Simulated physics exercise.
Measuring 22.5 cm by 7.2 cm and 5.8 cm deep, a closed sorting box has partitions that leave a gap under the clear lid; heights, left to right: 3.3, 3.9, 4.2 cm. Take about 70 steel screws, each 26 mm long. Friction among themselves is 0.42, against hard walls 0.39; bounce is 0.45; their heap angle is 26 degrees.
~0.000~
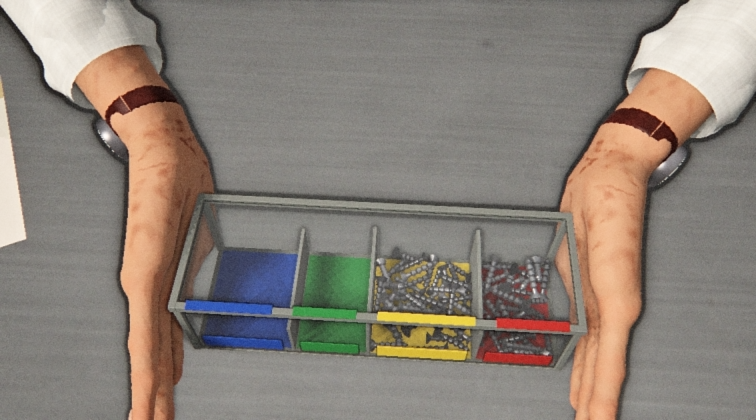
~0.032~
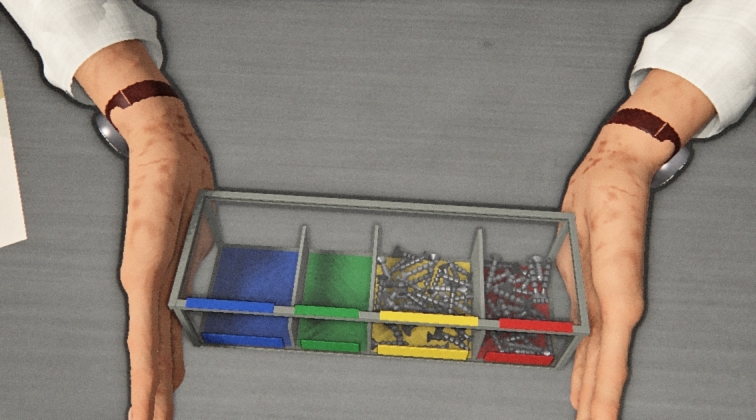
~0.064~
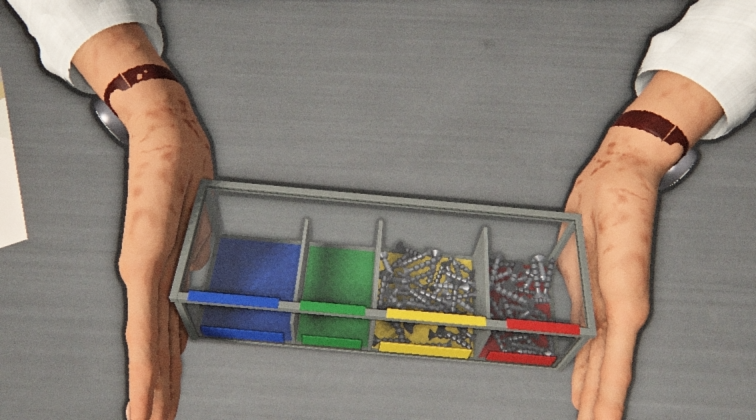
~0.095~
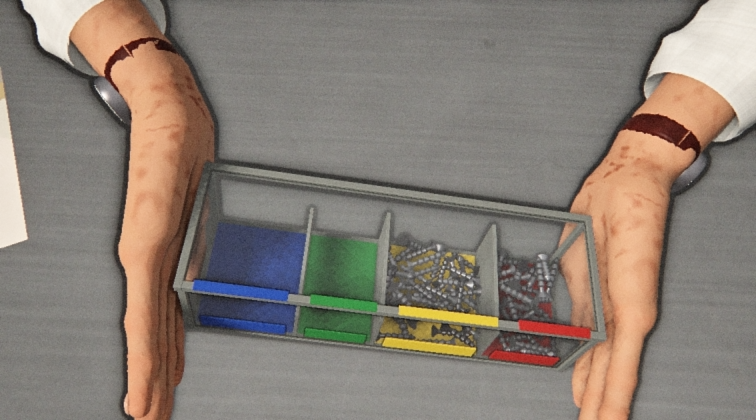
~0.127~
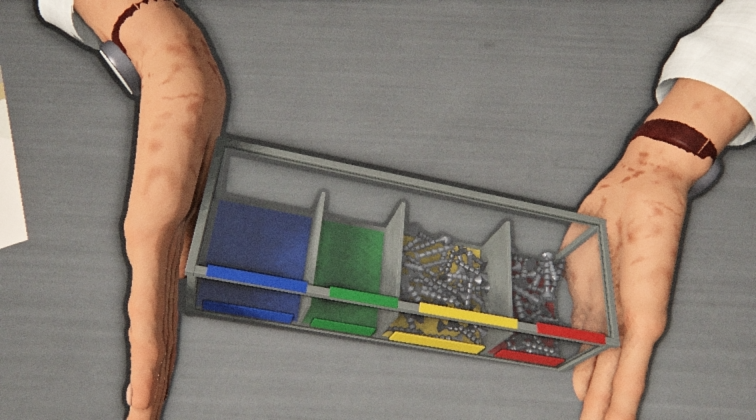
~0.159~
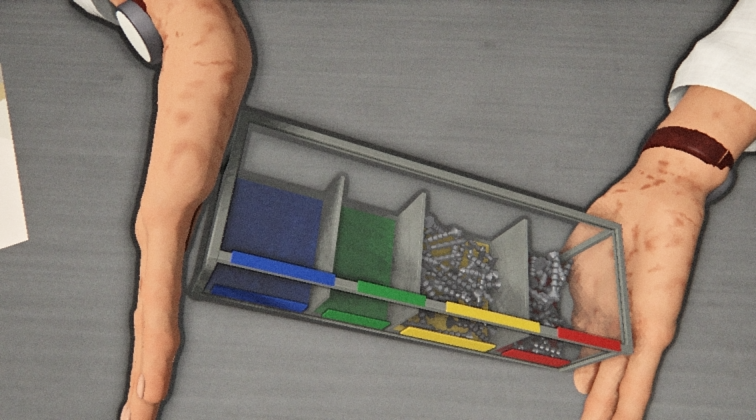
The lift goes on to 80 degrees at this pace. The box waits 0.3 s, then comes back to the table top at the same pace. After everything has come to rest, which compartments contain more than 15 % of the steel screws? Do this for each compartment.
In the end red: Succeeds, blue: Fails, green: Fails, yellow: Succeeds.
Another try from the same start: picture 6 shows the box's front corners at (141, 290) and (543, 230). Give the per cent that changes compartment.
Then around 40 percent would end up out of place.
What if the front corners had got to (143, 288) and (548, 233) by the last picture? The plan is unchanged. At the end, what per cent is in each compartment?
Red = 30 %; blue = 20 %; green = 5 %; yellow = 45 %.
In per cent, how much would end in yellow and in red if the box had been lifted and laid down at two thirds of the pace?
Final split: Yellow = 50 %, red = 50 %.
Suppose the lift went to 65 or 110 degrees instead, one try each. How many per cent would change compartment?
I'd put them near 0 and 10 percent in that order.
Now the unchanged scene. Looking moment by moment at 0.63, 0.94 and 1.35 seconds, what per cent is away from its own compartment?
Roughly 0, 0, 0.
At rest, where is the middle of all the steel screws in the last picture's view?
When it all comes to rest, the middle is near (461, 313).
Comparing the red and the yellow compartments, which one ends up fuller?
Go with yellow, that one ends with more.
Then, at 0.63 s, tilt 80 degrees; red 45 %, yellow 55 %.
After 0.94 s, tilt 48 degrees; red 45 %, yellow 55 %.
After 1.35 s, tilt 0 degrees; red 45 %, yellow 55 %.
By 1.6 s all is still; red 45 %, blue 0 %, green 0 %, yellow 55 %.
